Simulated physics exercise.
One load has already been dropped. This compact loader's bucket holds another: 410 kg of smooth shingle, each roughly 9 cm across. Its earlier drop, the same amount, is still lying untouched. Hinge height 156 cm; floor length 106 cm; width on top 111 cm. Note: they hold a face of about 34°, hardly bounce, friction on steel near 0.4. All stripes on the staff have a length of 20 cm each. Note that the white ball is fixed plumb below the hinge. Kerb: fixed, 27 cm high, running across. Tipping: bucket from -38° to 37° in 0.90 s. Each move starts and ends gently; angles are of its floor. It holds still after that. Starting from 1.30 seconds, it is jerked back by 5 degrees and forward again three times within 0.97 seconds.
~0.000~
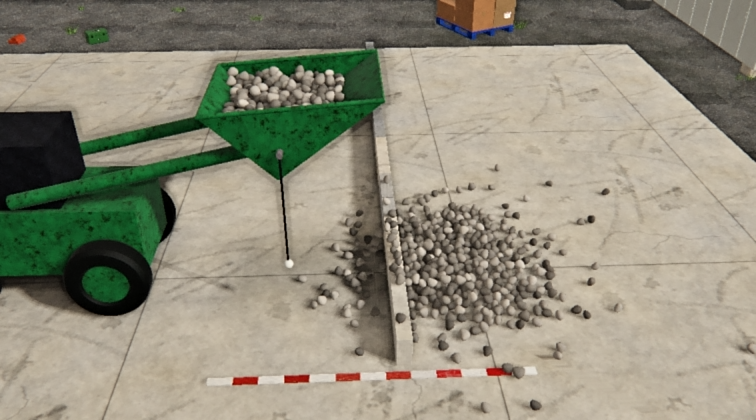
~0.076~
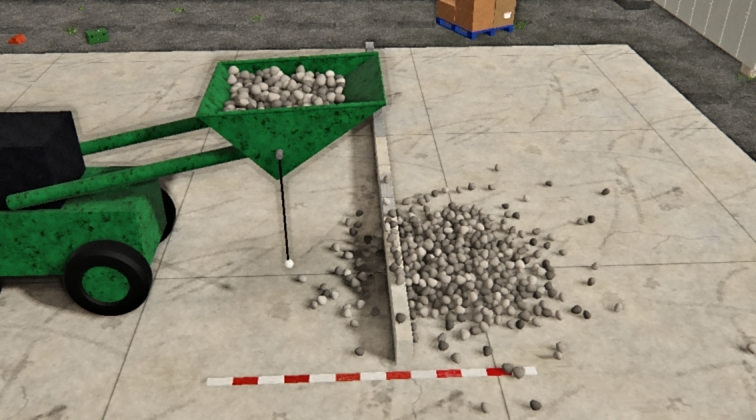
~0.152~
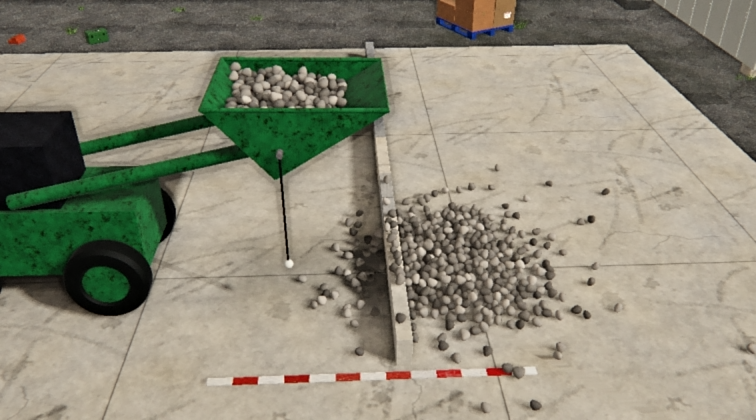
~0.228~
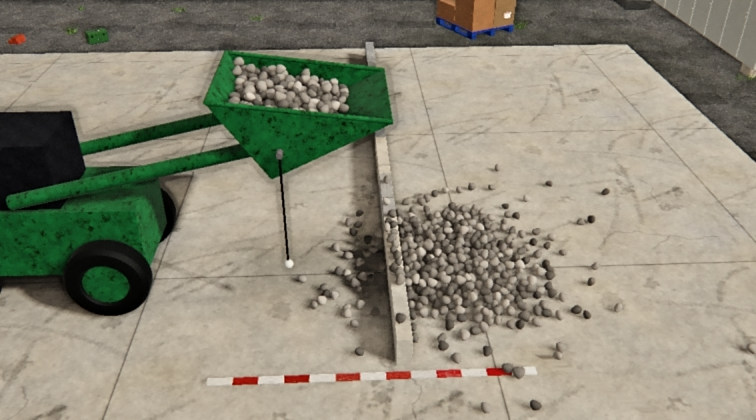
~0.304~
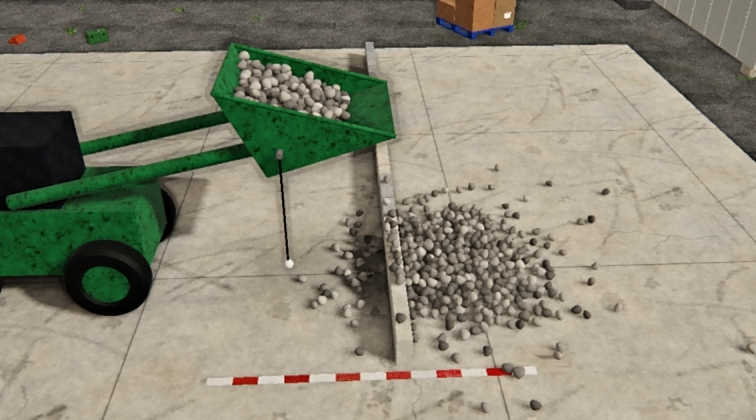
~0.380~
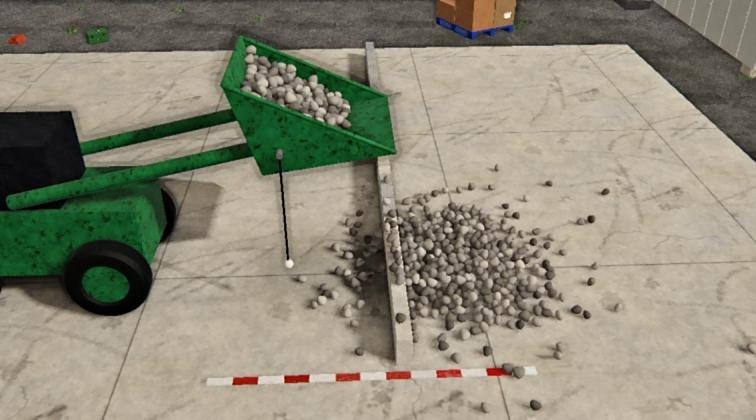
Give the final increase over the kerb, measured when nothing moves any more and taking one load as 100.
Close to 90 parts in a hundred.
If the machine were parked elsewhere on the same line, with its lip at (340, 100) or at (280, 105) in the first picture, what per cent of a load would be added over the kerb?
Some 35 percent, and then 0 percent.
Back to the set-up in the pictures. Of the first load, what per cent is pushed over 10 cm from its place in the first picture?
25 per cent.
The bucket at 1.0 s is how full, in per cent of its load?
It holds some 85 per cent.
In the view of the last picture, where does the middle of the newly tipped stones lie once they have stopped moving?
In the last view, about pixel (445, 253).
After 0.7 s the floor is at 26°; in per cent of one load, 100 in the bucket, 11 on this side of the kerb, 89 over the kerb; the foremost stones are at (606, 246).
After 1.0 s the floor is at 37°; in per cent of one load, 84 in the bucket, 27 on this side of the kerb, 89 over the kerb; the foremost stones are at (606, 246).
After 2.7 s the floor is at 37°; in per cent of one load, 0 in the bucket, 21 on this side of the kerb, 179 over the kerb; the foremost stones are at (633, 276).
After 5.5 s the floor is at 37°; in per cent of one load, 0 in the bucket, 21 on this side of the kerb, 179 over the kerb; the foremost stones are at (634, 276). Net gain over the kerb, 90.
